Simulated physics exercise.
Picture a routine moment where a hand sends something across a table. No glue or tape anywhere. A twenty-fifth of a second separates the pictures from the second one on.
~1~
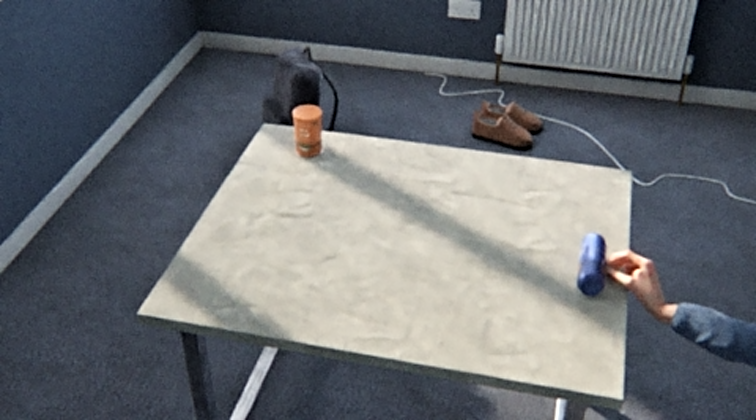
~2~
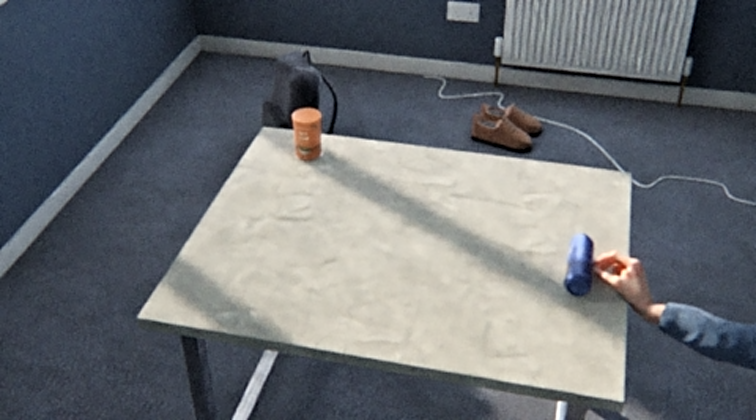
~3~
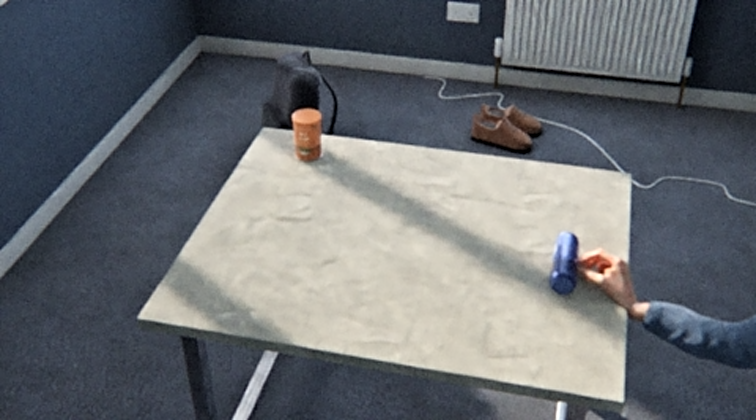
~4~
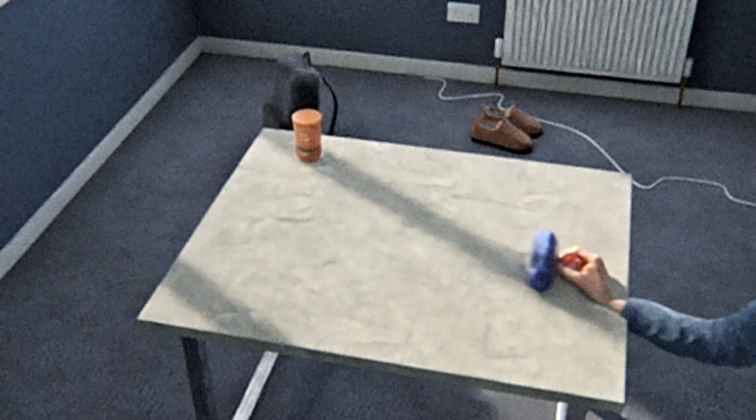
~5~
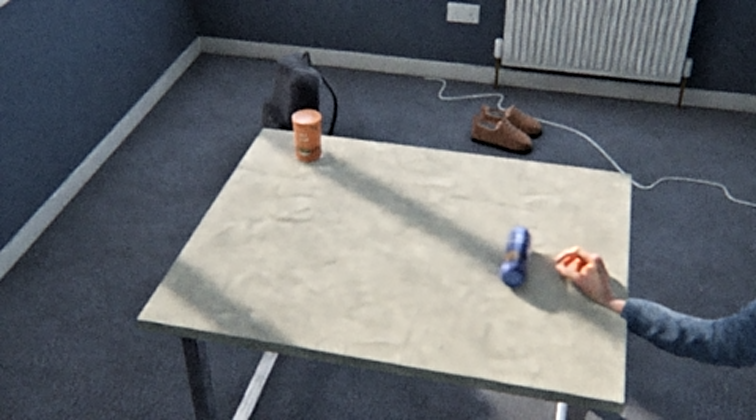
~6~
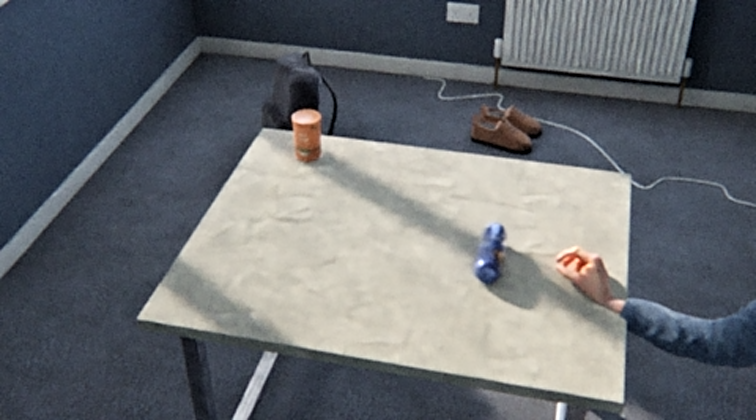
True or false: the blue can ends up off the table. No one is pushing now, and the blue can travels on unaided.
True.
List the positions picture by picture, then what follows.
In the first frame, under the hand; blue can (592, 264).
In the second frame, under the hand; blue can (580, 265).
In the third frame, under the hand; blue can (565, 263).
In the fourth frame, blue can (543, 260).
In the fifth frame, blue can (517, 257) displaced about its own width.
In the sixth frame, blue can (491, 253) displaced well along.
Then, 0.20 s past the last view, blue can displaced well along near (374, 236).
Then, 0.60 s past the last view, blue can now off the table.
Then, 0.90 s past the last view, things are still on the move.
Then, 1.20 s past the last view, as before.
Finally, off the table, blue can.
